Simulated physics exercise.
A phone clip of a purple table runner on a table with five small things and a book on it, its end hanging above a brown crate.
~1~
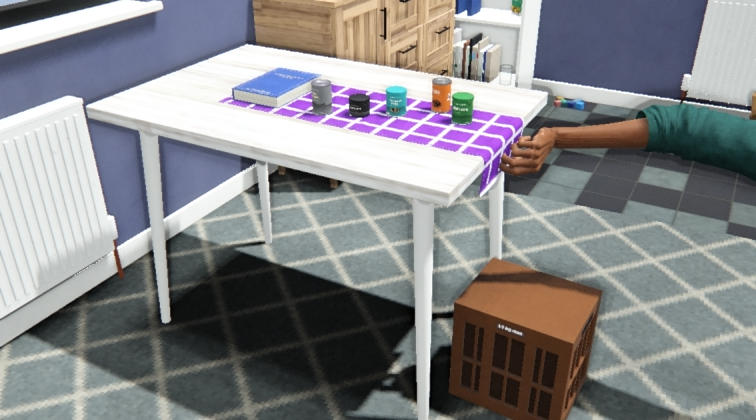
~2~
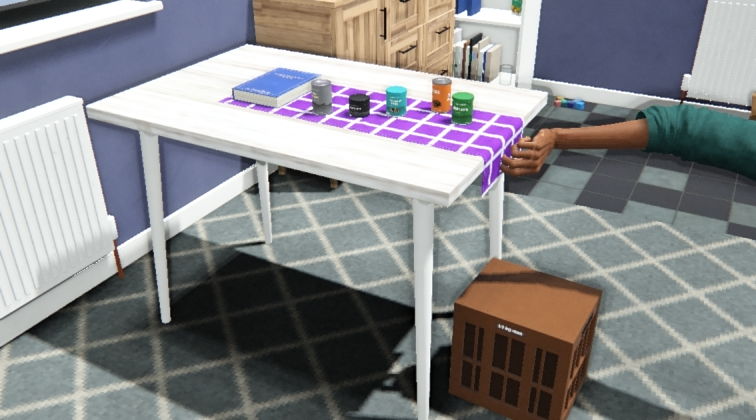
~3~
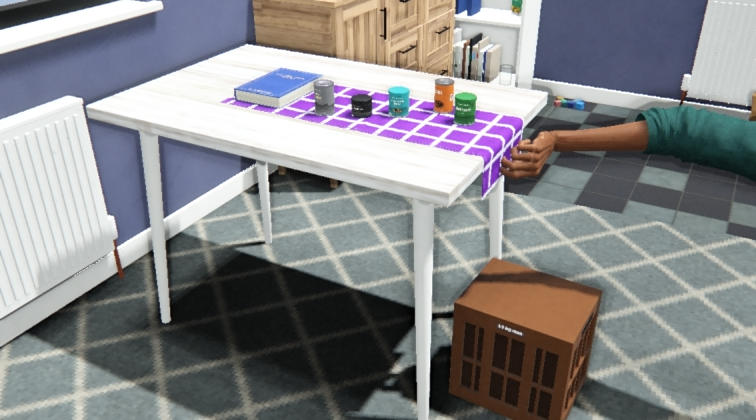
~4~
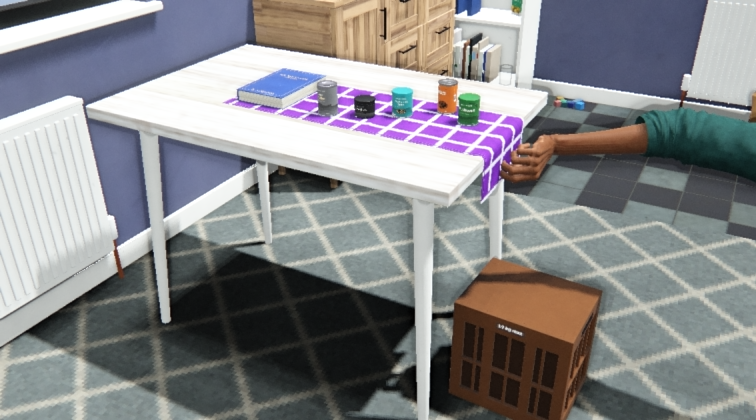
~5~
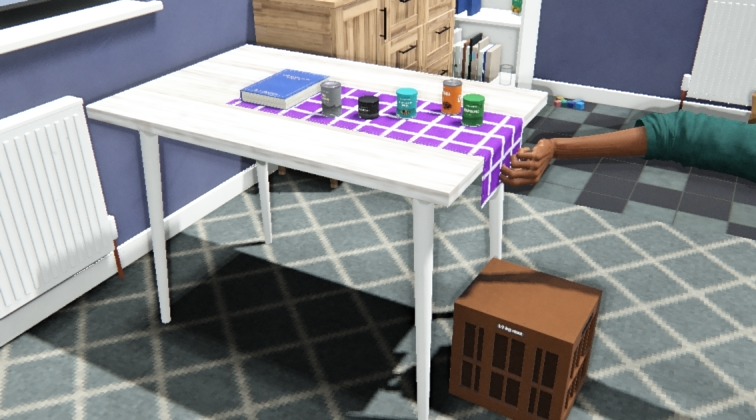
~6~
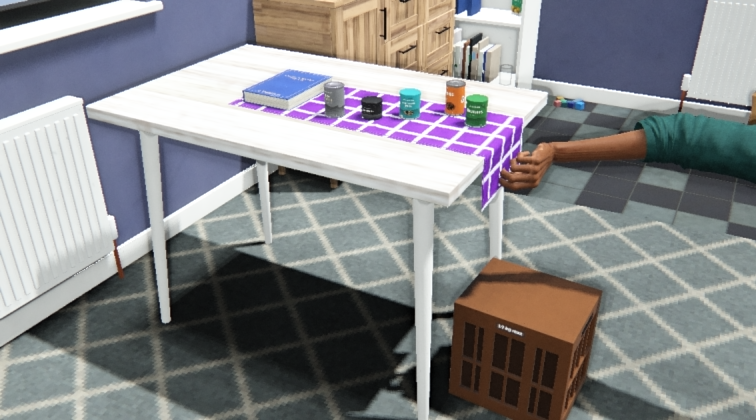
A hand slowly pulls a purple table runner slightly right, carrying a book and five small containers.
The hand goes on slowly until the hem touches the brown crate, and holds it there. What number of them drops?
The table loses three.
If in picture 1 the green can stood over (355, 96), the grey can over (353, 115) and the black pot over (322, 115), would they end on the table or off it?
The green can survives; the grey can stays on; the black pot survives.
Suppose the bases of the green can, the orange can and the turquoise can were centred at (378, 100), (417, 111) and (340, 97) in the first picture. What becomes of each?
The green can survives; the orange can tumbles off; the turquoise can does not fall.
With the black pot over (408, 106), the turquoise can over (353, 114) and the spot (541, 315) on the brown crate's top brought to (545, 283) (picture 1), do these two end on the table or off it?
The black pot keeps its place on top, the turquoise can holds on.
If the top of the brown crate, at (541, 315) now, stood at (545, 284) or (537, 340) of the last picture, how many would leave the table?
In that case 2 and 4.
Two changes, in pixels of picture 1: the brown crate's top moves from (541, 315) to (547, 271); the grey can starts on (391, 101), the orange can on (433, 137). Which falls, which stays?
The grey can remains up, the orange can tumbles off.
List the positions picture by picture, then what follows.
In the first frame, hem (480, 197); green can (463, 95); orange can (442, 80); turquoise can (397, 89); black pot (359, 97); grey can (321, 82); top of the crate (541, 315).
In the second frame, hem (482, 198); green can (463, 95).
In the third frame, hem (481, 201); orange can (445, 81).
In the fourth frame, hem (480, 204); turquoise can (402, 90); top of the crate (541, 315).
In the fifth frame, hem (481, 208); black pot (369, 99).
In the sixth frame, hem (481, 212); green can (478, 98); orange can (456, 83); turquoise can (410, 91); black pot (372, 99); grey can (334, 85).
Soon after, hem near (499, 221); green can gone.
Then, hem near (497, 259); green can and orange can gone.
At rest, hem on the crate; green can, orange can and turquoise can gone. The count of fallen things is three.
